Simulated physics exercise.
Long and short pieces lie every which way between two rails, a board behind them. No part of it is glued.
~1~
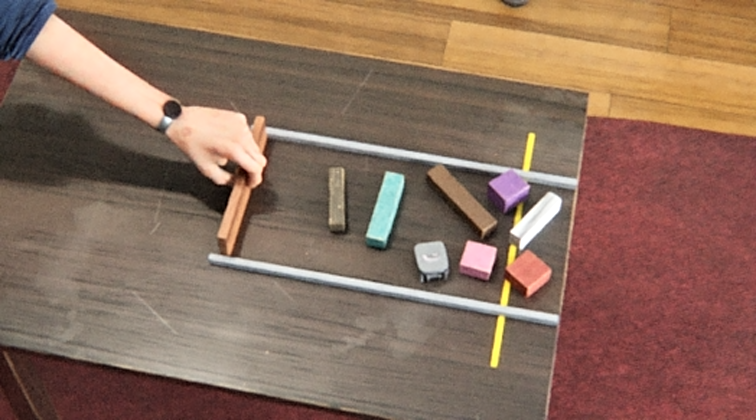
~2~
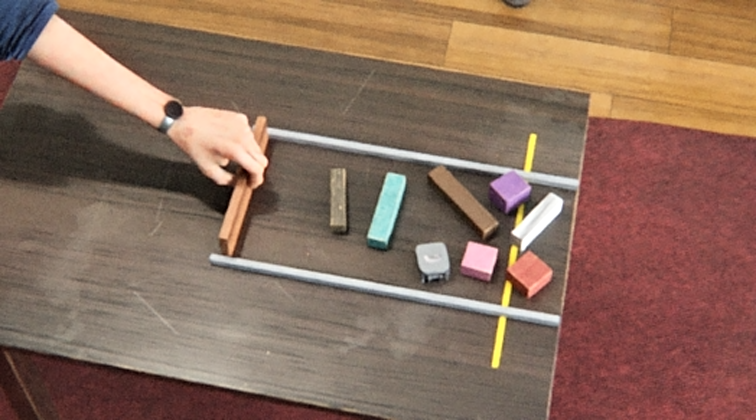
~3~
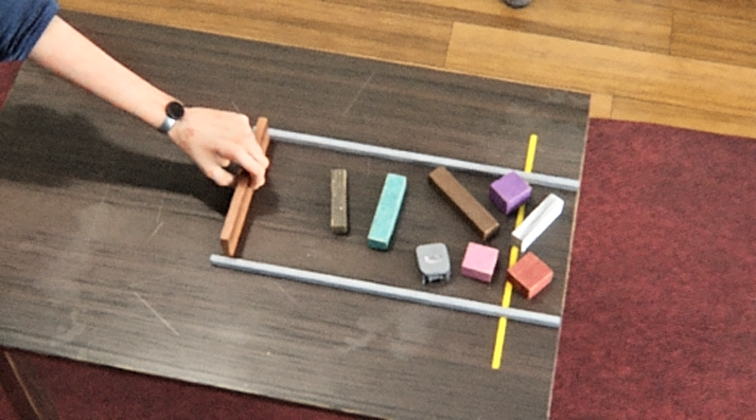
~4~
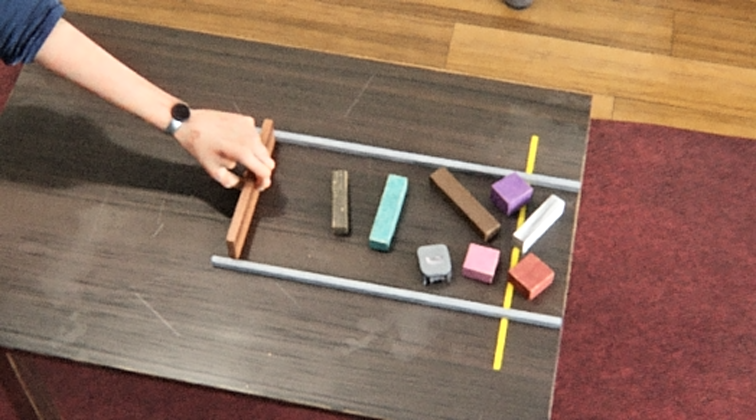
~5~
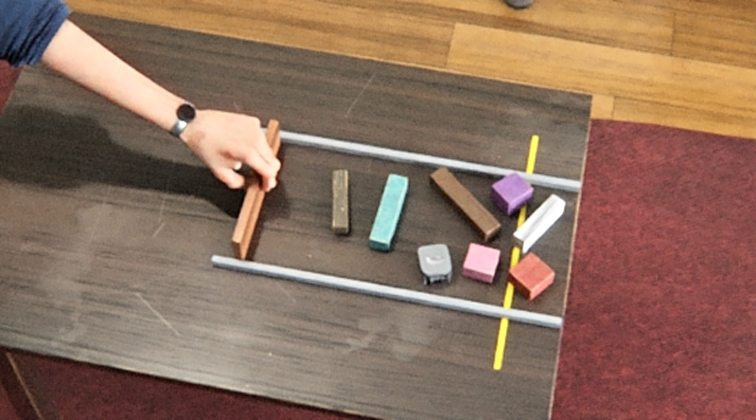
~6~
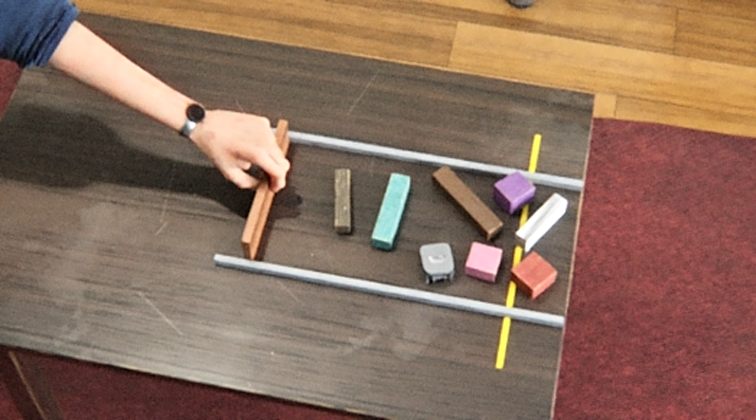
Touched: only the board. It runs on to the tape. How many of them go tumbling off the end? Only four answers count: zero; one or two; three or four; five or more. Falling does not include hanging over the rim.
Fallen: Three or four.
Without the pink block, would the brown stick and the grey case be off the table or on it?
The brown stick would remain on top, and the grey case would remain on top.
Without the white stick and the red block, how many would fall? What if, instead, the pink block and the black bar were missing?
That gives 1 in the first case, then 1 in the second.
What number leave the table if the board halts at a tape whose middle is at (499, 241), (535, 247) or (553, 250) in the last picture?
Going through them in order, you'd see 1, 5 and 6.
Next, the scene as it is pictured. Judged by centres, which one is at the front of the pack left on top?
Pink block.
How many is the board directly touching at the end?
2.
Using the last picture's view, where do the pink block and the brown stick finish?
First object about (564, 282); second object about (567, 222).
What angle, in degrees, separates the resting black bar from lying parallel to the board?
The angle comes out near 0 degrees.
Soon after, none off yet; red block at rest near (533, 276); white stick at rest near (541, 222); purple block at rest near (514, 193).
Then, none off yet; red block at rest near (533, 276); white stick moving near (545, 225); purple block moving near (522, 193).
At rest, the number that fall off is three or four; fallen, purple block, white stick and red block.
